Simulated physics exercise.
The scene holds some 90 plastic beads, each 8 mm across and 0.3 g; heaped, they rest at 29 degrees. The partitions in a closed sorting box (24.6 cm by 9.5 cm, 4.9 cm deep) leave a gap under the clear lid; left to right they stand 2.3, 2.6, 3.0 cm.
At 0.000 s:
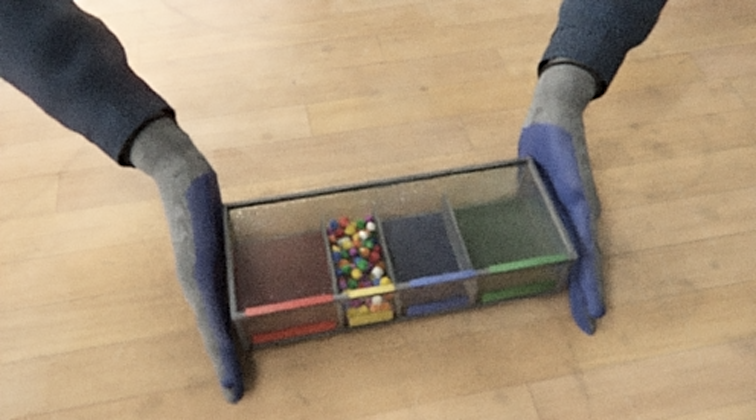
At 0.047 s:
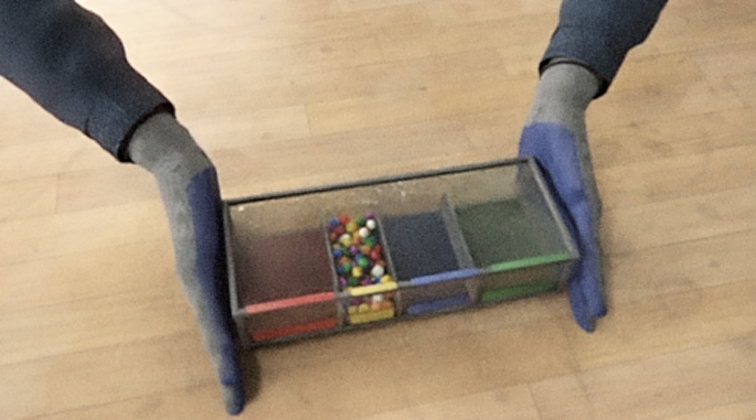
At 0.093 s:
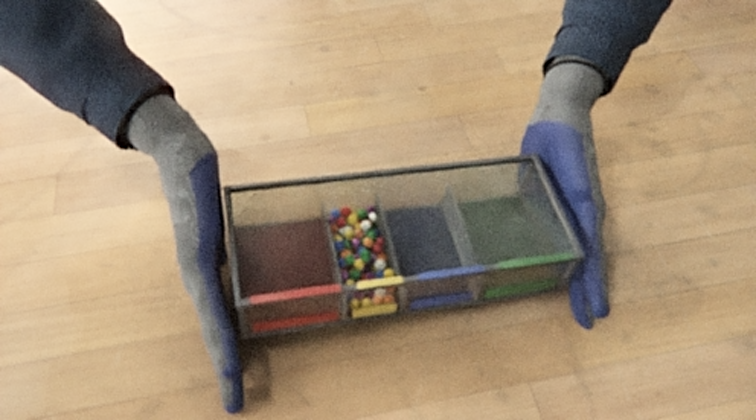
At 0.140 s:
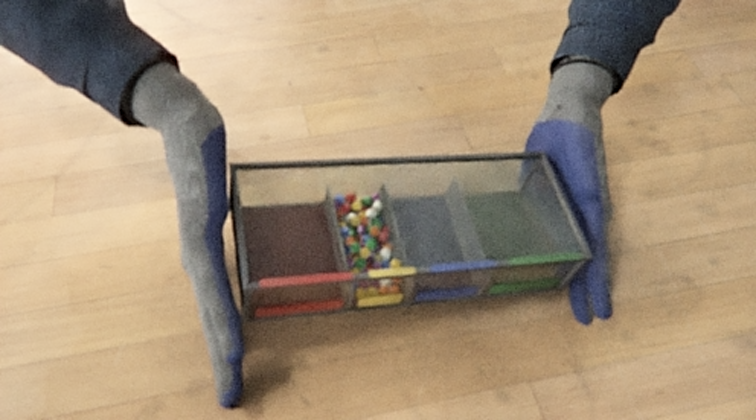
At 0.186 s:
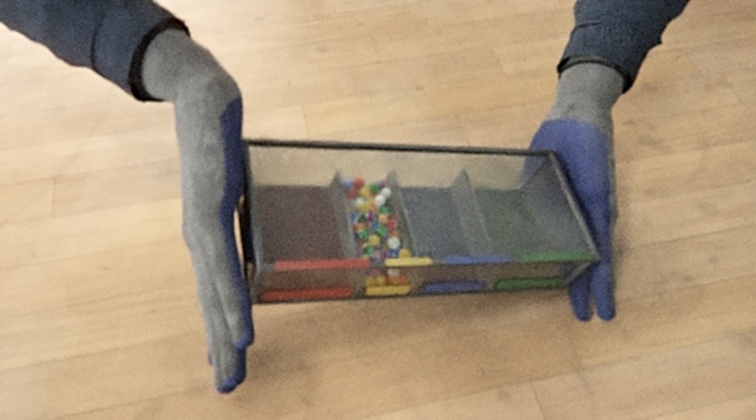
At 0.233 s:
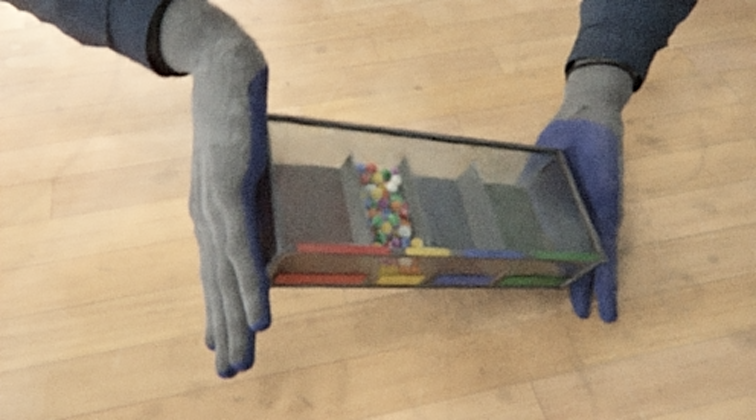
To begin with, two gloved hands hold a clear-lidded box with red, yellow, blue and green sections, multicoloured beads filling the yellow one. After barely moving, the hands tilt the box steadily, raising its left side so the right front corner sits lowest, while the beads stay in the yellow section.
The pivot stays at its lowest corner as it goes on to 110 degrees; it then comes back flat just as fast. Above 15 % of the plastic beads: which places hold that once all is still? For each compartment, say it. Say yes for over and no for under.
Red: No; blue: No; green: Yes; yellow: No.
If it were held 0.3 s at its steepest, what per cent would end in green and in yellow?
Green 100; yellow 0.
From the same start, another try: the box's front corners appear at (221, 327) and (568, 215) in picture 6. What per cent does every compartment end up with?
Red = 100 %; blue = 0 %; green = 0 %; yellow = 0 %.
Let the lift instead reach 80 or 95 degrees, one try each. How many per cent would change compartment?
Some 55 and 90 per cent.
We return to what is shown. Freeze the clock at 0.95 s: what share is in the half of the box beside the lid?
About 90 per cent.
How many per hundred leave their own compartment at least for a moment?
Estimate: Near 90 %.
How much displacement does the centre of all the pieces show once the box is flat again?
11.5 cm or thereabouts.
After 0.95 s, tilt 109 degrees; blue 50 %, green 20 %, yellow 30 %.
After 1.43 s, tilt 47 degrees; blue 5 %, green 85 %, yellow 10 %.
After 1.98 s, tilt 0 degrees; blue 5 %, green 85 %, yellow 10 %.
At rest (2.4 s), red 0 %, blue 5 %, green 85 %, yellow 10 %.
